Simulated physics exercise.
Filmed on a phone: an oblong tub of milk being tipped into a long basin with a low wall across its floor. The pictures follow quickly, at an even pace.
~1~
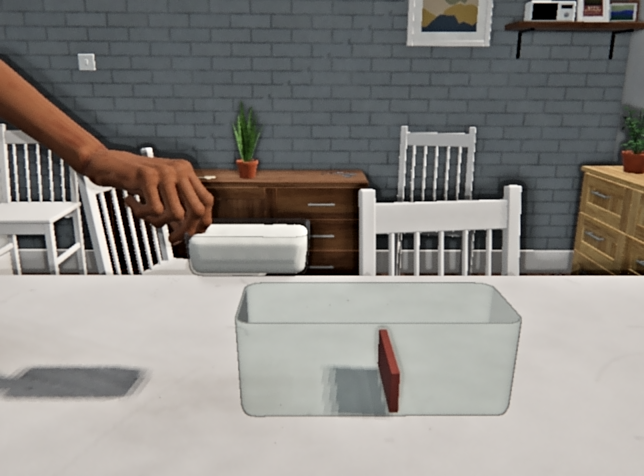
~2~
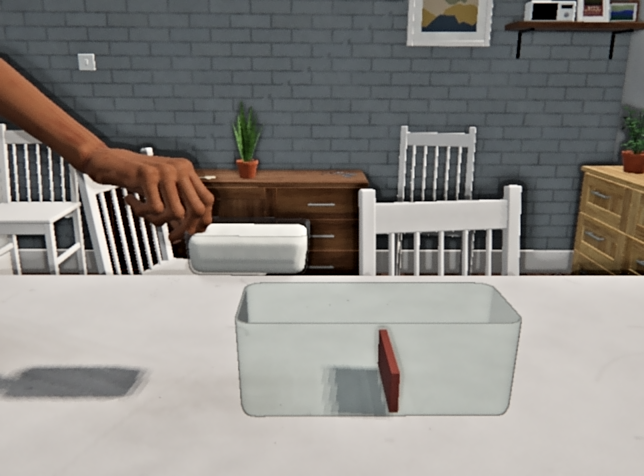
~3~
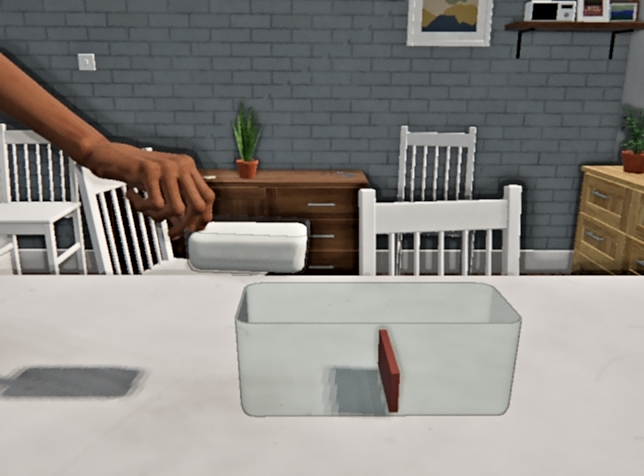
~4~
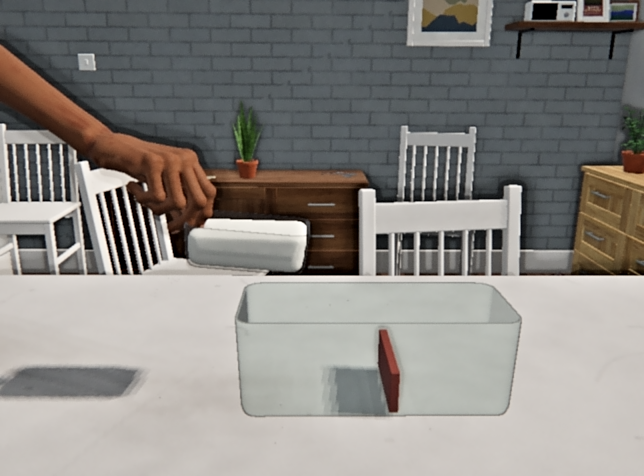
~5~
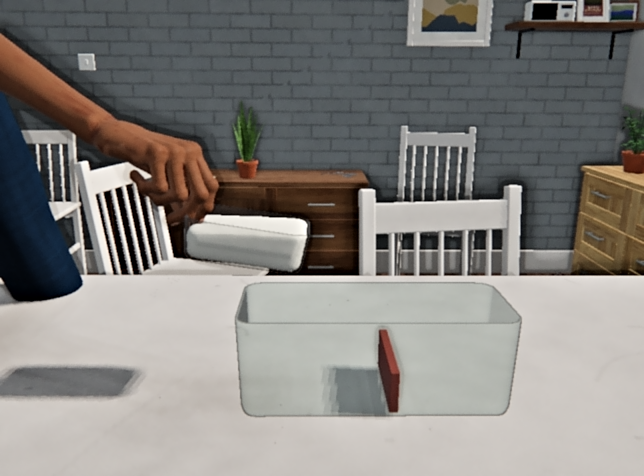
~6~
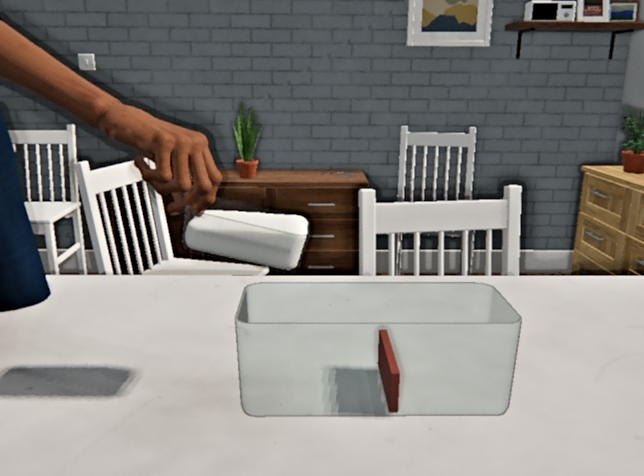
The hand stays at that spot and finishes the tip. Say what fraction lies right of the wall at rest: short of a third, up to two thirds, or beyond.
In the end between a third and two thirds is right of the wall.
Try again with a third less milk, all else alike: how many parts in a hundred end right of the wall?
Some 10 per cent.
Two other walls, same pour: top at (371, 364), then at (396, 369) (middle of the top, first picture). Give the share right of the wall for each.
Roughly 70 per cent, and 40 per cent.
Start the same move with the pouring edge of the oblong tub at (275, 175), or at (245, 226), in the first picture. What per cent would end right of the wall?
Roughly 10 per cent, and 0 per cent.
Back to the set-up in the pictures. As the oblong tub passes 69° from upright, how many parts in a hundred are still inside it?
About 25 per cent.
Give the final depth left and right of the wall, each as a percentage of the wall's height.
Near 20 on the left, 20 on the right.
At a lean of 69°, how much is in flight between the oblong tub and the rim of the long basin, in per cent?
Close to 50 per cent.
A moment on, the oblong tub is tipped part way and 24 per cent is still to pour, 26 is left of the wall and 0 right of it.
Next, the oblong tub is tipped right over and 3 per cent is still to pour, 41 is left of the wall and 47 right of it.
Then the oblong tub is tipped right over and 0 per cent is still to pour, 50 is left of the wall and 47 right of it.
Later the oblong tub is tipped right over and 0 per cent is still to pour, 50 is left of the wall and 47 right of it.
Finally, 50 per cent lies left of the wall, 47 right of it and 3 outside.
